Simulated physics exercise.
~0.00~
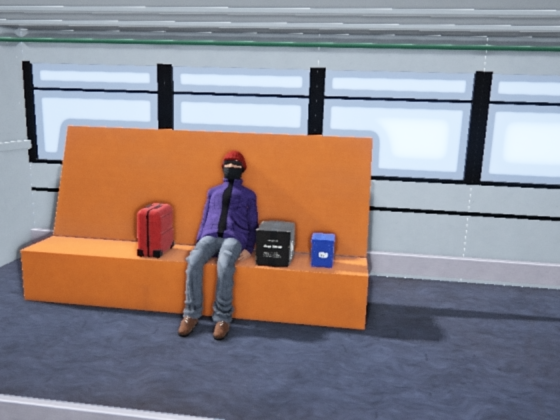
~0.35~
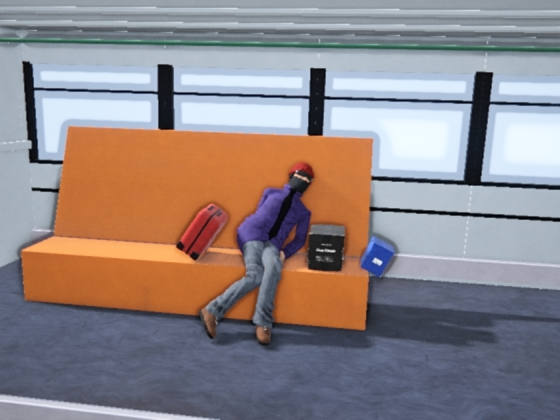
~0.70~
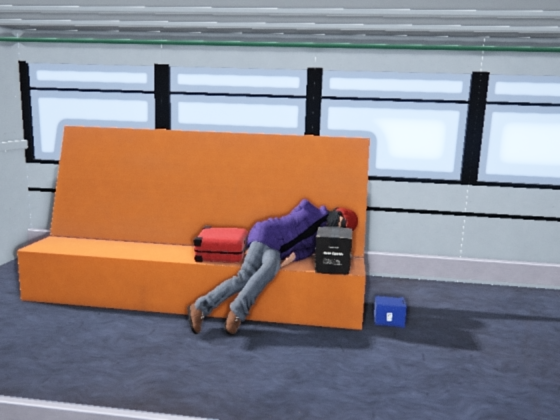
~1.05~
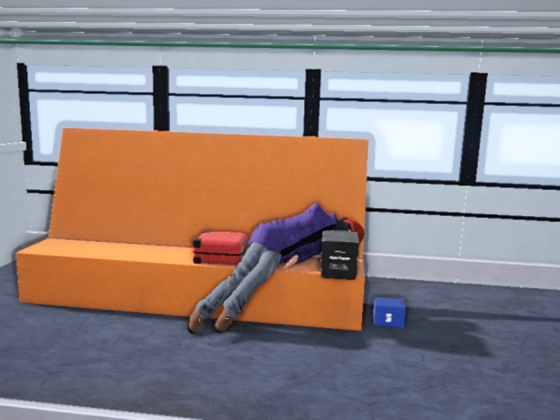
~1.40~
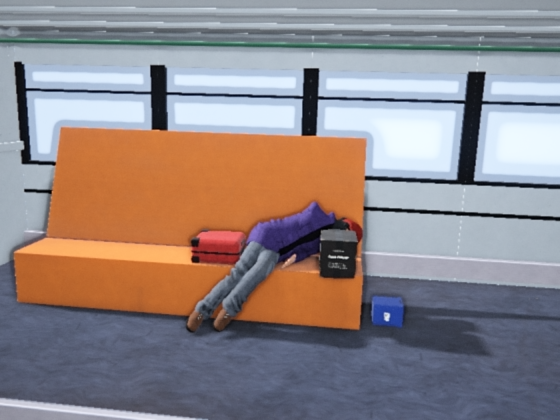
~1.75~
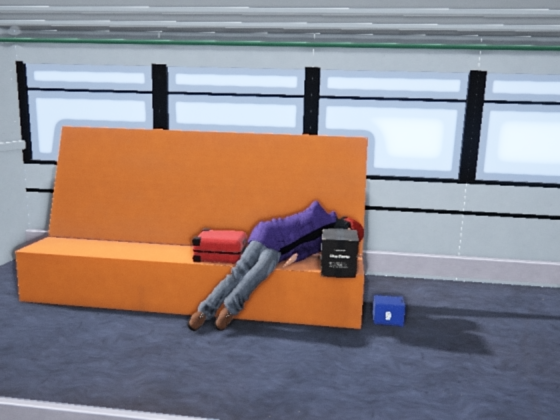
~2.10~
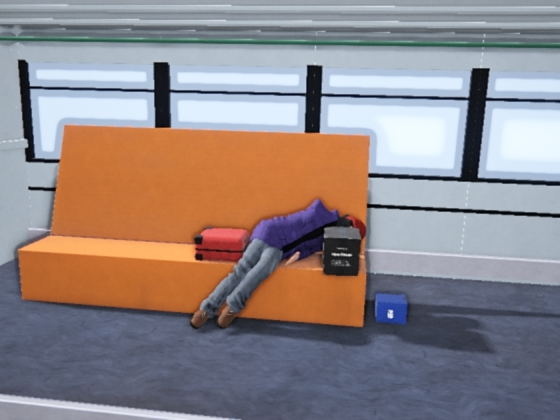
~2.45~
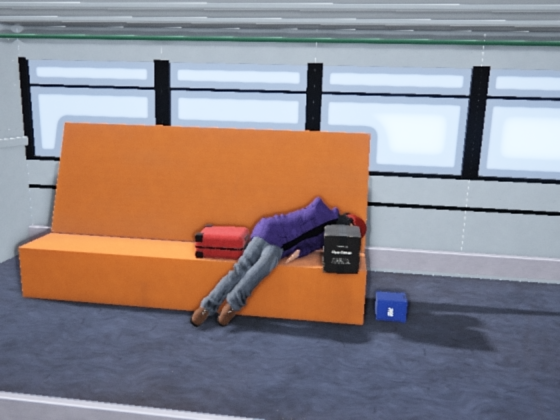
Masked commuter slumping right along an orange seat as a red case topples, a black box slides and a blue tub falls off.
